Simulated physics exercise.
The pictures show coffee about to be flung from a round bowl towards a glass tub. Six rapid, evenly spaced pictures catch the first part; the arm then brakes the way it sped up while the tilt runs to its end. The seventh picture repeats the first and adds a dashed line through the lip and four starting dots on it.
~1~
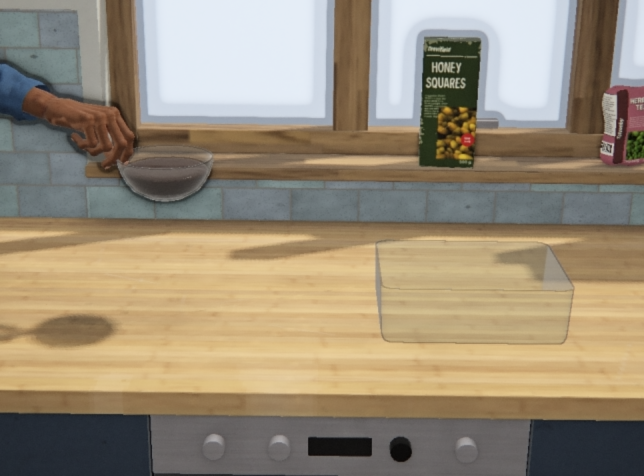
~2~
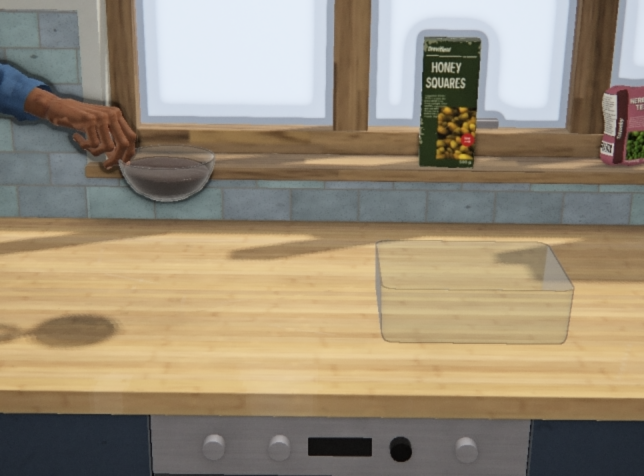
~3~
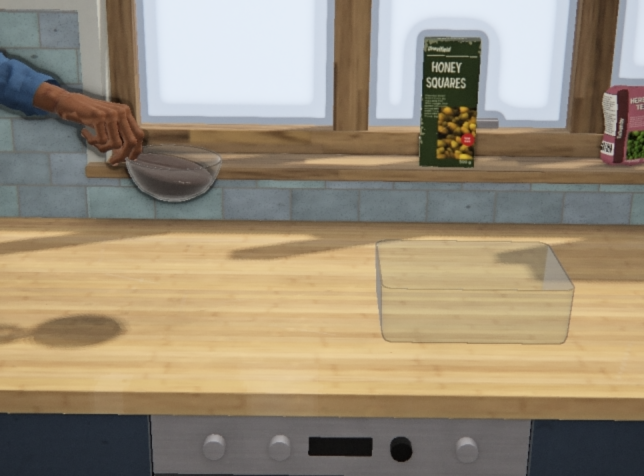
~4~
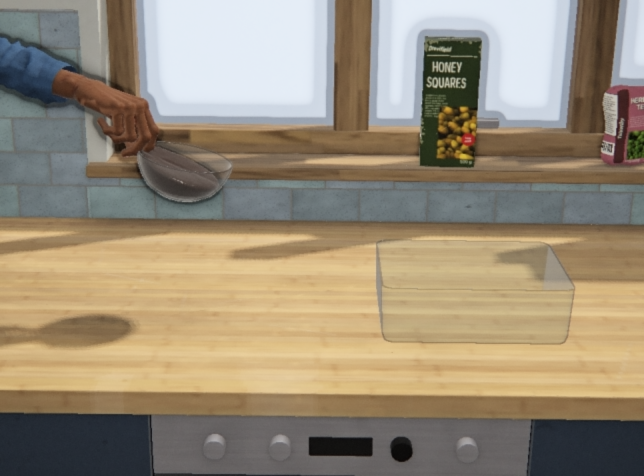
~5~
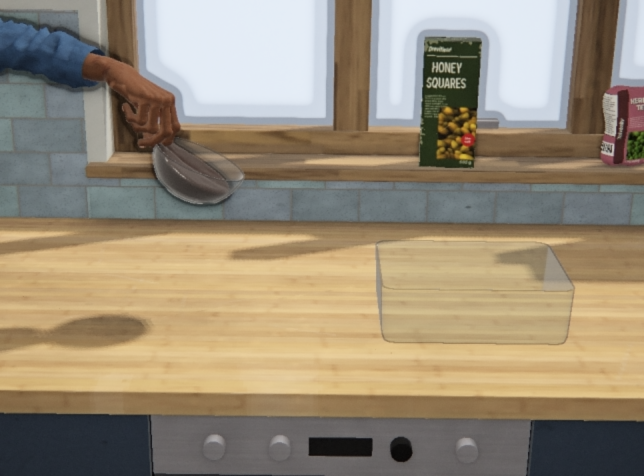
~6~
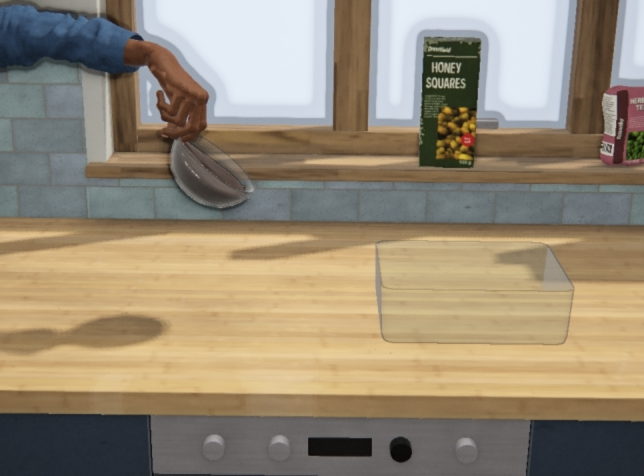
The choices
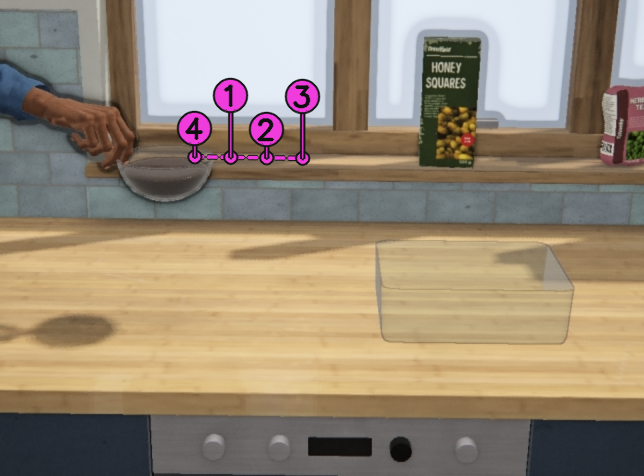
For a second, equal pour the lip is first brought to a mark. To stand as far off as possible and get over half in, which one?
Spot 2.
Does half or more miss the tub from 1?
Yes, that goes wrong.
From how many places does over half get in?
Two of them.
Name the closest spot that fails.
1.
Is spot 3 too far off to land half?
No, not at all.
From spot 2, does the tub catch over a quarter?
Yes, clearly.
On the marked copy, 1 at (230, 157); 2 at (266, 157); 3 at (302, 158); 4 at (194, 156).
For spot 1, about 9 % lands in the tub, 87 % falls short and 4 % goes beside or beyond.
For spot 2, about 84 % lands in the tub, 4 % falls short and 11 % goes beside or beyond.
For spot 3, about 81 % lands in the tub, 3 % falls short and 15 % goes beside or beyond.
For spot 4, about 0 % lands in the tub, 97 % falls short and 3 % goes beside or beyond.
